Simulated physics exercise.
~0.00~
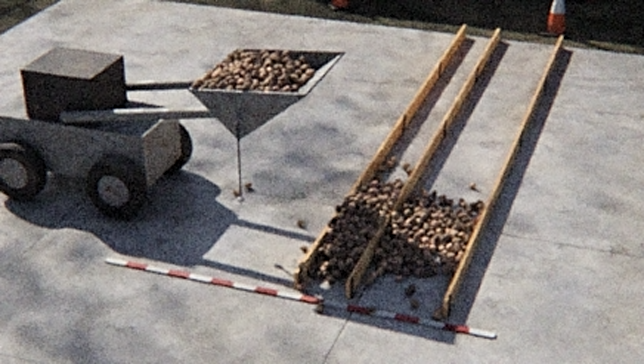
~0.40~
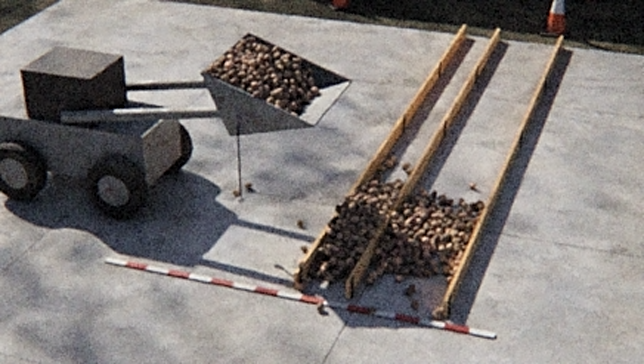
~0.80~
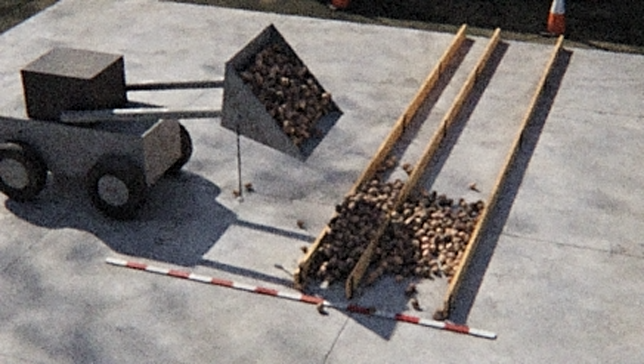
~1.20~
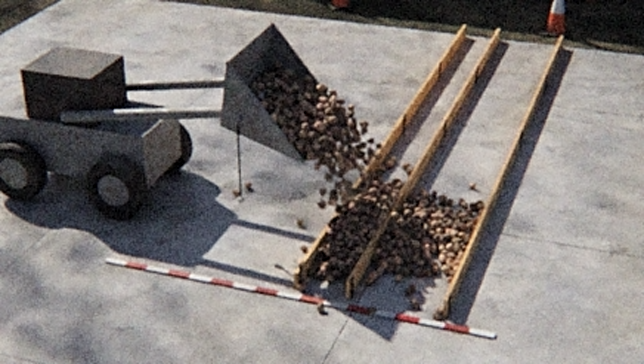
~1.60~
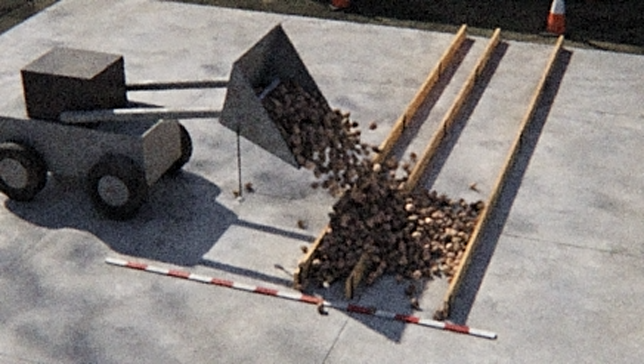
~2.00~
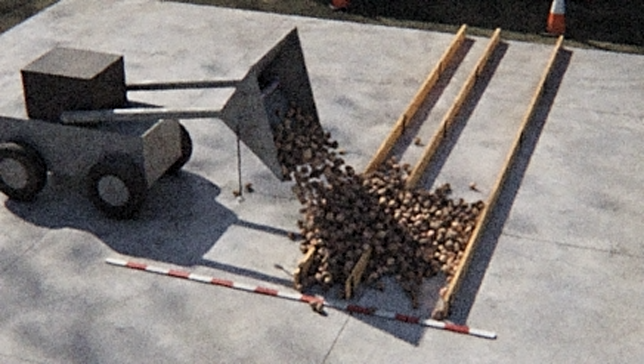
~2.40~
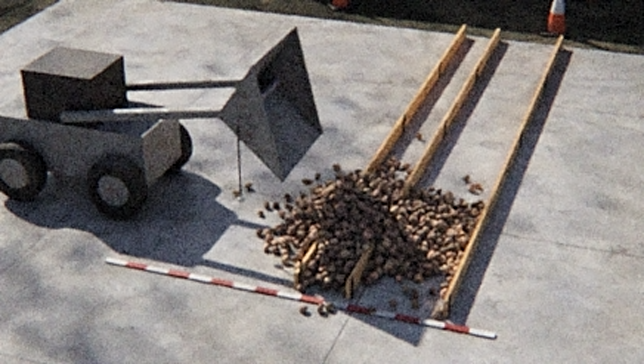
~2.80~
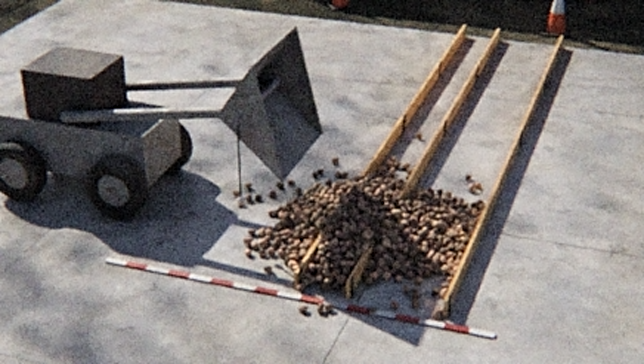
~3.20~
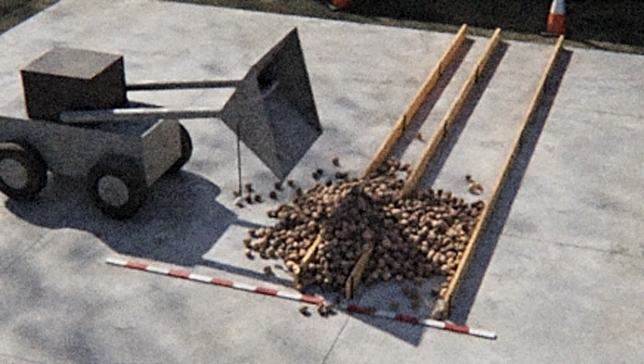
A small grey loader tipped its raised bucket of brown stones forward, and they poured onto the stones already lying between wooden planks. The heap grew and spilled out to the left, burying parts of two planks, while the emptied bucket stayed tilted.
